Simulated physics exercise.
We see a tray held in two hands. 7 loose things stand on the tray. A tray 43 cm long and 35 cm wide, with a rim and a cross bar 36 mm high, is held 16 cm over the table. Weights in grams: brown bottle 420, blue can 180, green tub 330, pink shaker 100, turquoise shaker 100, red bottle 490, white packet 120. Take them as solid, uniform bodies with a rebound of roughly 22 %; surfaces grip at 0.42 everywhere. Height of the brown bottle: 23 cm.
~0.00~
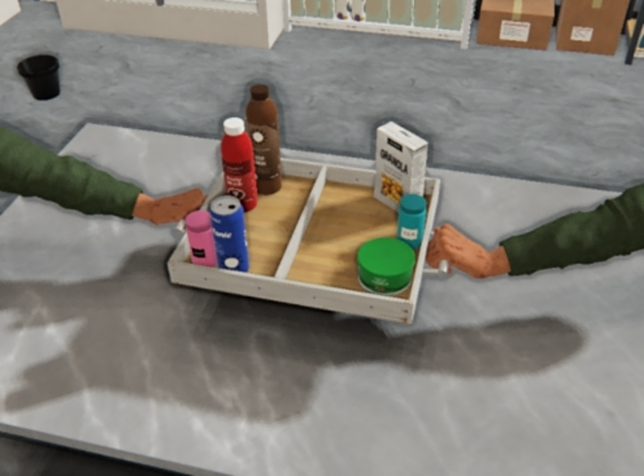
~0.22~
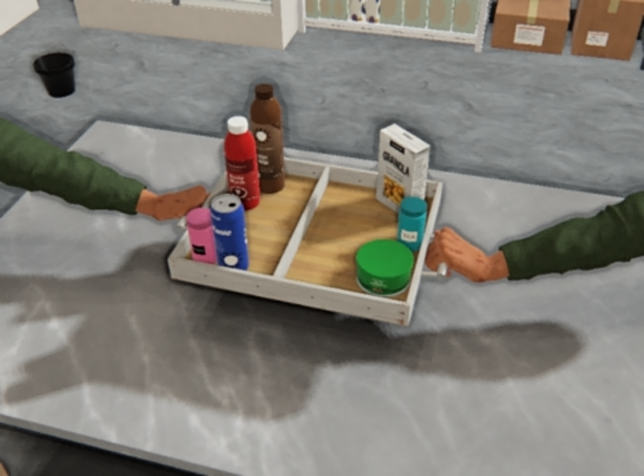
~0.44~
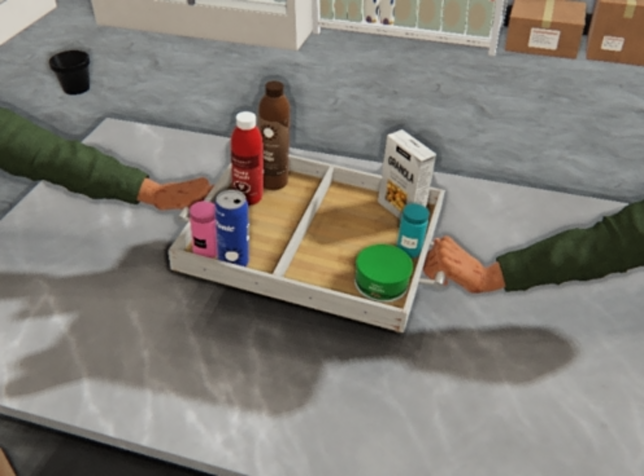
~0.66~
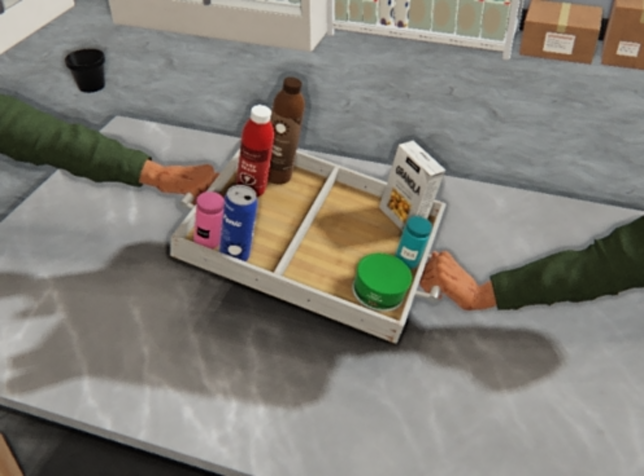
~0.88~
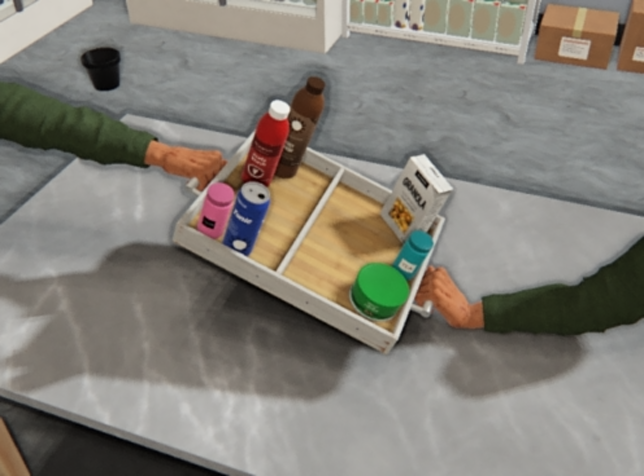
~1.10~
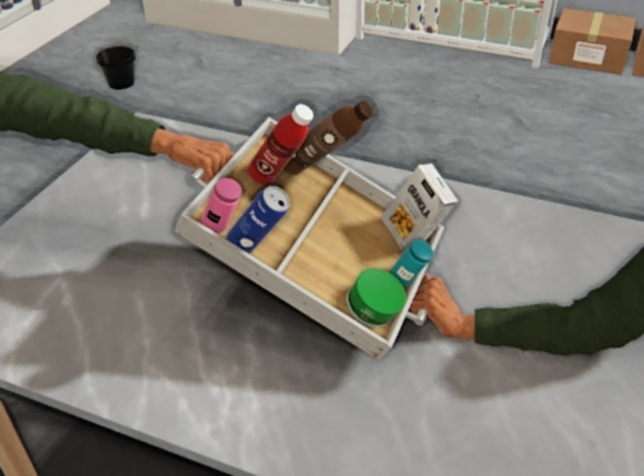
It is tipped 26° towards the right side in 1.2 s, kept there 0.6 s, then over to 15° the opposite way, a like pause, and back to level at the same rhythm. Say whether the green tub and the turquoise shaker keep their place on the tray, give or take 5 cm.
The green tub holds its spot; the turquoise shaker holds its spot.
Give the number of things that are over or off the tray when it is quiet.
4 of them.
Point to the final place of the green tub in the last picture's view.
Near (382, 272).
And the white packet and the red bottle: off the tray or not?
The white packet ends off the tray; the red bottle is still on the tray.
After 1.30 s, tray tilted 26°, right edge down; brown bottle on its side; red bottle 63° off its base; blue can on its side.
After 1.70 s, tray tilted 26°, right edge down; white packet now off the tray; turquoise shaker moved 2 cm near (408, 271); brown bottle on its side.
After 2.30 s, tray tilted 17°, right edge down; turquoise shaker moved 2 cm near (411, 261); brown bottle on its side; blue can on its side.
After 3.10 s, tray tilted 15°, left edge down; turquoise shaker moved 2 cm near (402, 215); brown bottle on its side; blue can on its side.
In the end (5.3 s), off the tray, white packet; toppled on the tray, brown bottle, blue can and red bottle; not toppled but over 5 cm from the start, pink shaker; the other 2 under 5 cm from the start. At the end, from the last picture's camera, green tub near (381, 272), turquoise shaker near (410, 237).
